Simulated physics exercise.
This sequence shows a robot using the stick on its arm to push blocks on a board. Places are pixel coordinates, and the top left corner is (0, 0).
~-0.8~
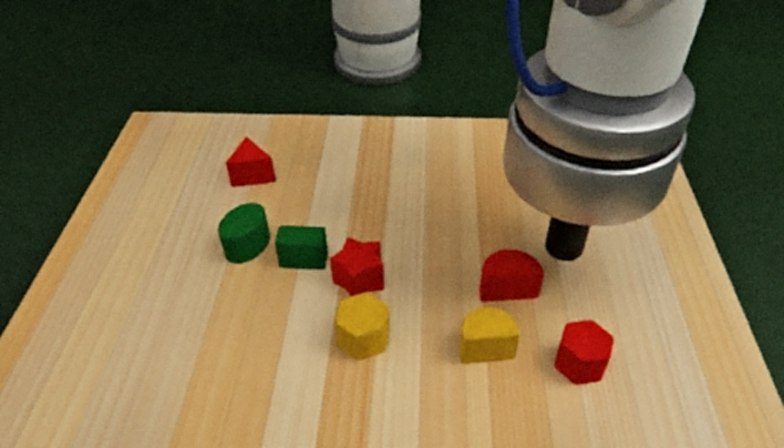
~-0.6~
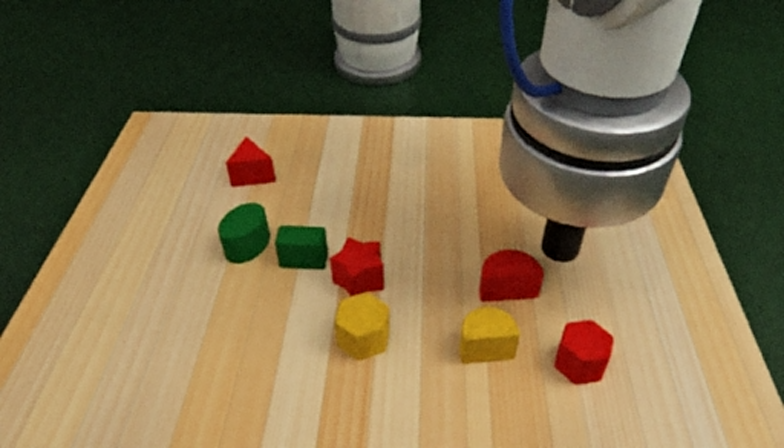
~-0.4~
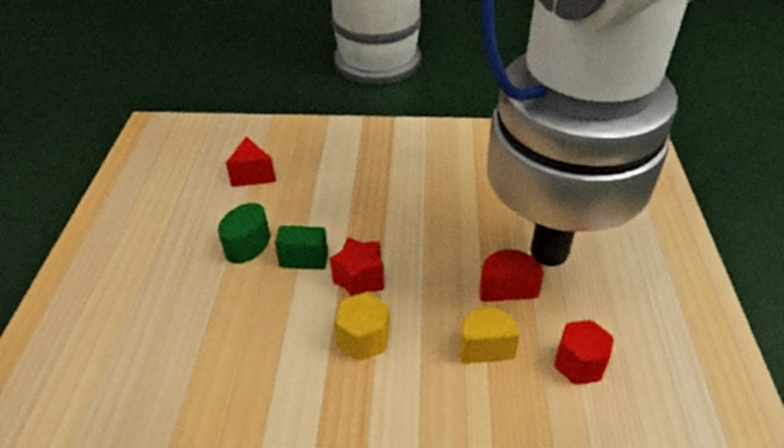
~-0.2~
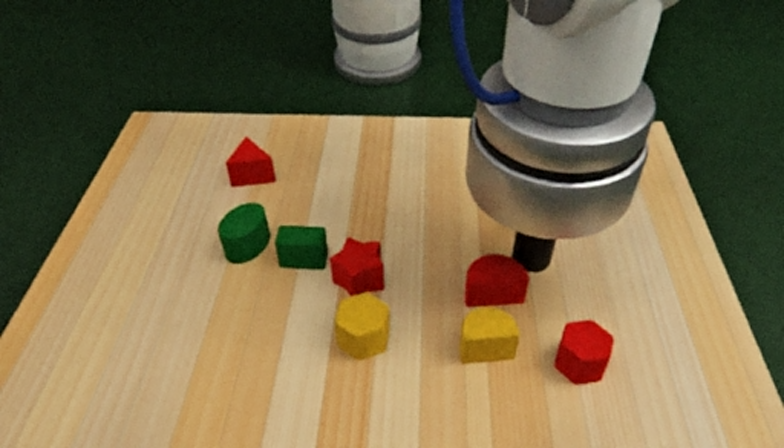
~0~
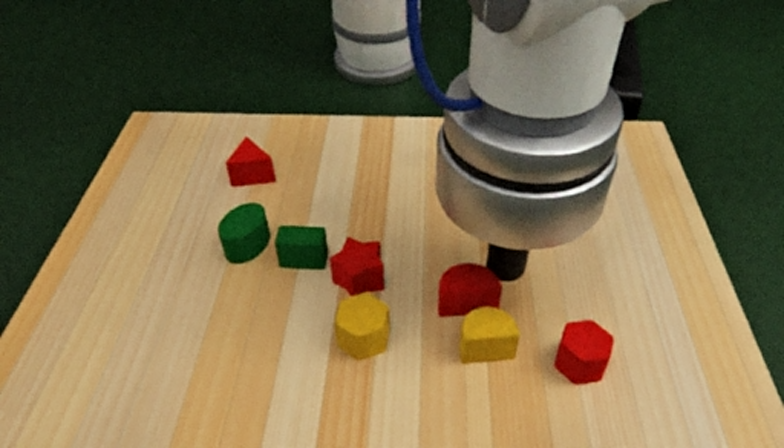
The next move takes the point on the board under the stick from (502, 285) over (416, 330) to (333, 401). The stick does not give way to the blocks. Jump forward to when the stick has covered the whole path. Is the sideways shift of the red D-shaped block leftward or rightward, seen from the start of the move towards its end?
To the path's right.
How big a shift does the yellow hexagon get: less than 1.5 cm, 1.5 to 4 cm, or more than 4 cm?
Covers over 4 cm.
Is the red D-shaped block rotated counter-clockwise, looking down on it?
No, that is not what happens.
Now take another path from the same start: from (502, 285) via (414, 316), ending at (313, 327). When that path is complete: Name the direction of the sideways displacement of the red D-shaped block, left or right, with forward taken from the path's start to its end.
Off to the left side.
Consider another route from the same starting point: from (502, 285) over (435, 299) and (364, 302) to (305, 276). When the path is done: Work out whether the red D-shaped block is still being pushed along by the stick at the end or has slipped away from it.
When the path ends, it will lie beside or behind the stick.
On the path given first. One third of the way, stick at (445, 298); yellow hexagon at (341, 319); red D-shaped block at (403, 303), turned 15° clockwise.
Two thirds of the way, stick at (387, 336); yellow hexagon at (298, 319), turned 40° anticlockwise; red D-shaped block at (344, 316), turned 90° clockwise.
At the end, stick at (330, 386); yellow hexagon at (288, 317), turned 45° anticlockwise; red D-shaped block at (334, 318), turned 115° clockwise; yellow D-shaped block in place.
